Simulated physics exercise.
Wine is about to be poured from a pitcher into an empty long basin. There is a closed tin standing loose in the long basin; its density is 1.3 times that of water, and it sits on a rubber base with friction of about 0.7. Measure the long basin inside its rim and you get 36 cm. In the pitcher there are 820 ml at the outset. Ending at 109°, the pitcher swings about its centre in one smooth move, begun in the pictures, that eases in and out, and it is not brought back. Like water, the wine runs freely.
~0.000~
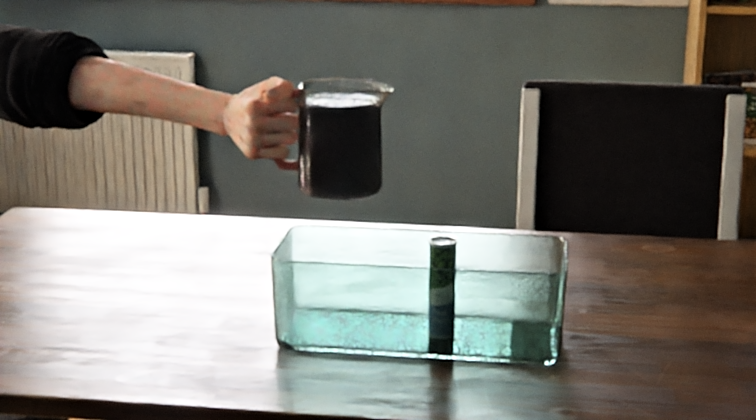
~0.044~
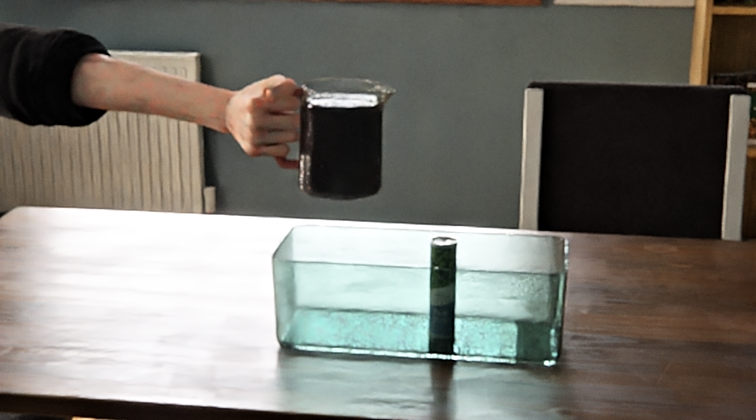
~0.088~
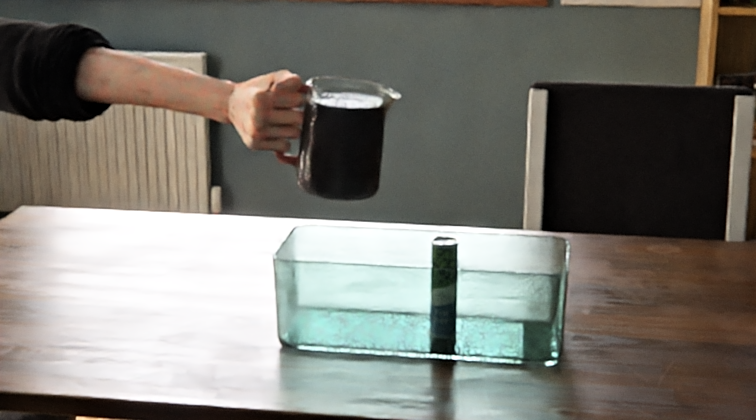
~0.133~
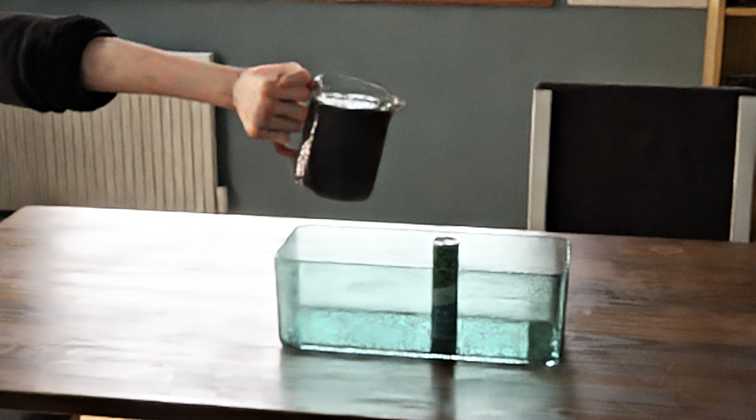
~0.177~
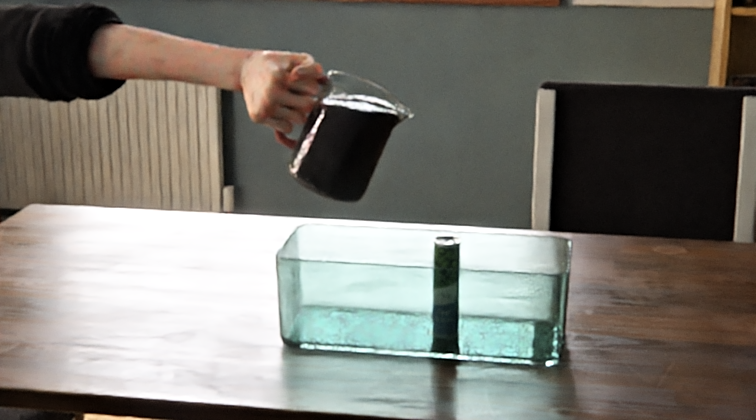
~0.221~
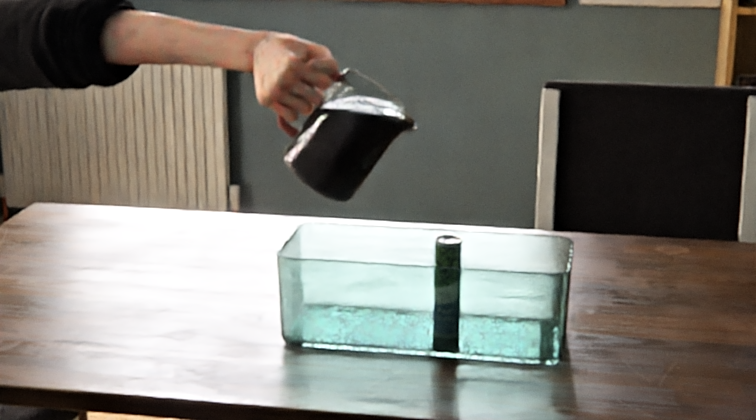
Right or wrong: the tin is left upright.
Wrong.
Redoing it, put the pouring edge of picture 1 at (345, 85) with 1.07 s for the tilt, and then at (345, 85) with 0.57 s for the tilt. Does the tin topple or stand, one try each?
Trial 1 - tin stays standing; trial 2 - tin stays standing.
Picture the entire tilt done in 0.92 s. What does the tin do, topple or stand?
The tin tips over.
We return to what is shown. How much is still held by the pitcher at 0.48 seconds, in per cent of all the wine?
Portion remaining: Approx. 60 per cent.
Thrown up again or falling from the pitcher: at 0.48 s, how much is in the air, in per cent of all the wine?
Roughly 26 percent.
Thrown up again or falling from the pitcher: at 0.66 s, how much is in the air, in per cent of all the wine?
Roughly 18 per cent.
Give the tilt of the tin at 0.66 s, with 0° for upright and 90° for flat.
Lean: Around 5° from upright.
After 0.48 s the tilt is 102° and 60 per cent is still to pour; the tin stands where it began.
After 0.66 s the tilt is 109° and 18 per cent is still to pour; the tin leans 4°.
After 0.86 s the tilt is 109° and 3 per cent is still to pour; the tin lies on its side.
After 1.07 s the tilt is 109° and 0 per cent is still to pour; the tin lies on its side.
In the end the tin lies on its side.
